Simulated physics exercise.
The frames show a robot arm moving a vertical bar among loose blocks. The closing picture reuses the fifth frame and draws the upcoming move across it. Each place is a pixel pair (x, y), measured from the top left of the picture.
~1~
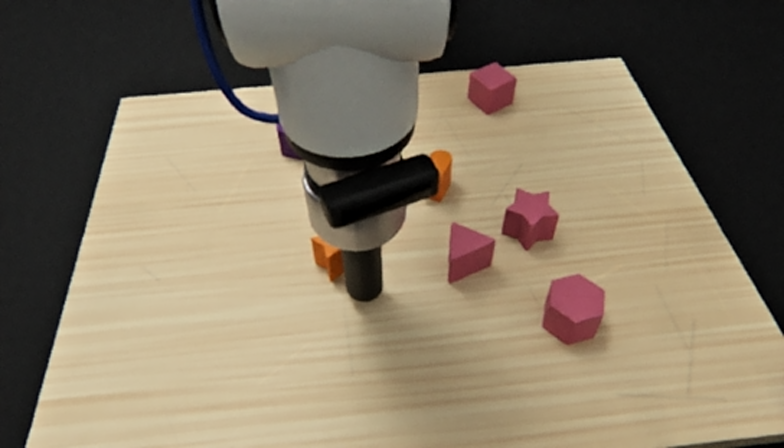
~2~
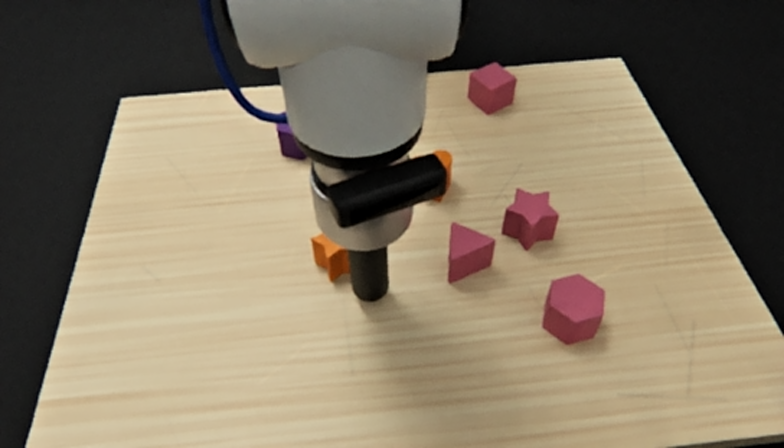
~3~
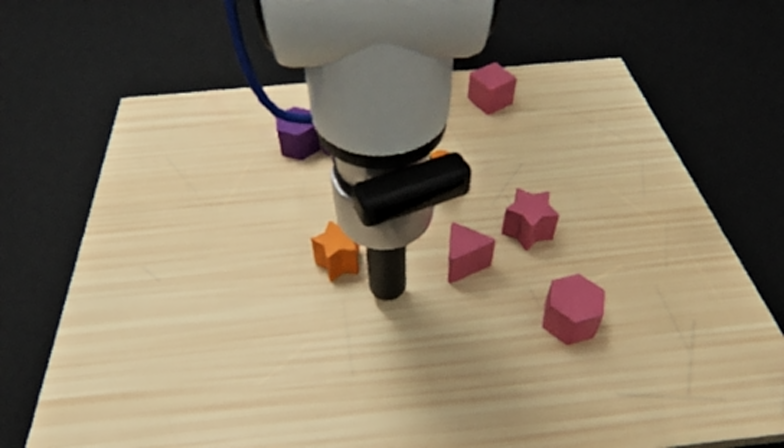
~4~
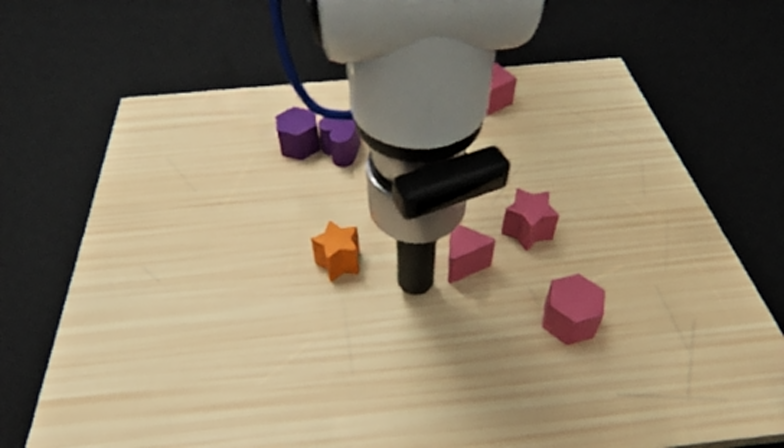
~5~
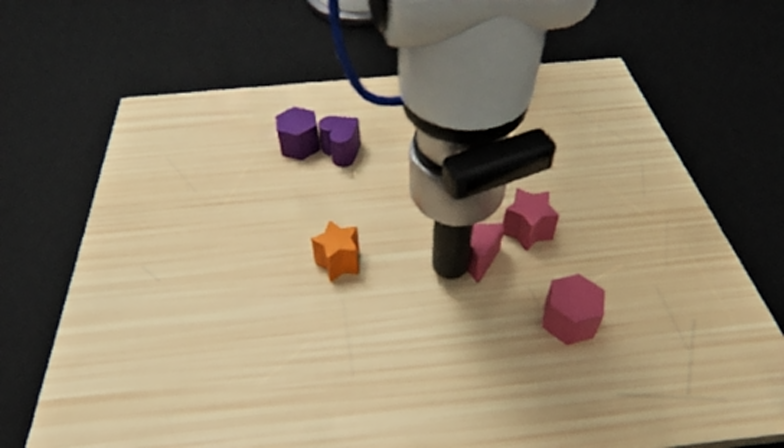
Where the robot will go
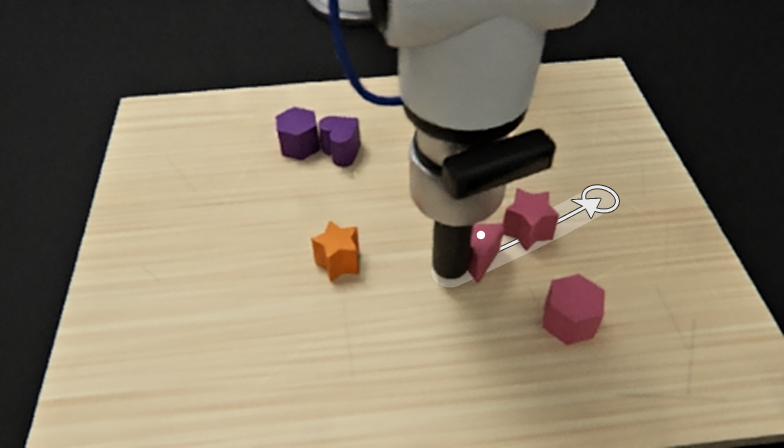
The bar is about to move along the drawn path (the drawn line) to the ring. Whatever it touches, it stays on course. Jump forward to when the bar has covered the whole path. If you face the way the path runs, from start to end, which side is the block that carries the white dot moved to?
My prediction: Rightwards.
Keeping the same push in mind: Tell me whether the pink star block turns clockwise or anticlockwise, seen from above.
Viewed from above: Anti-clockwise.
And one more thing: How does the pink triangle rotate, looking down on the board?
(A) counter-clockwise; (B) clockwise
Answer: B.
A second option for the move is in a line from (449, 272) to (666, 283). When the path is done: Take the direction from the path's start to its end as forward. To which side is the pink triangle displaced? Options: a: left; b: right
a (left)
The line goes from (449, 272) to (600, 199); the dot is on the pink triangle.
On the path given first. One third of the way, bar at (505, 241); pink triangle at (538, 213); pink star block at (559, 190), turned 25° anticlockwise.
Two thirds of the way, bar at (557, 216); pink triangle at (596, 203), turned 40° clockwise; pink star block at (577, 171), turned 35° anticlockwise.
At the end, bar at (603, 192); pink triangle at (618, 204), turned 75° clockwise; pink star block at (585, 153), turned 75° anticlockwise; pink hexagonal block unmoved.
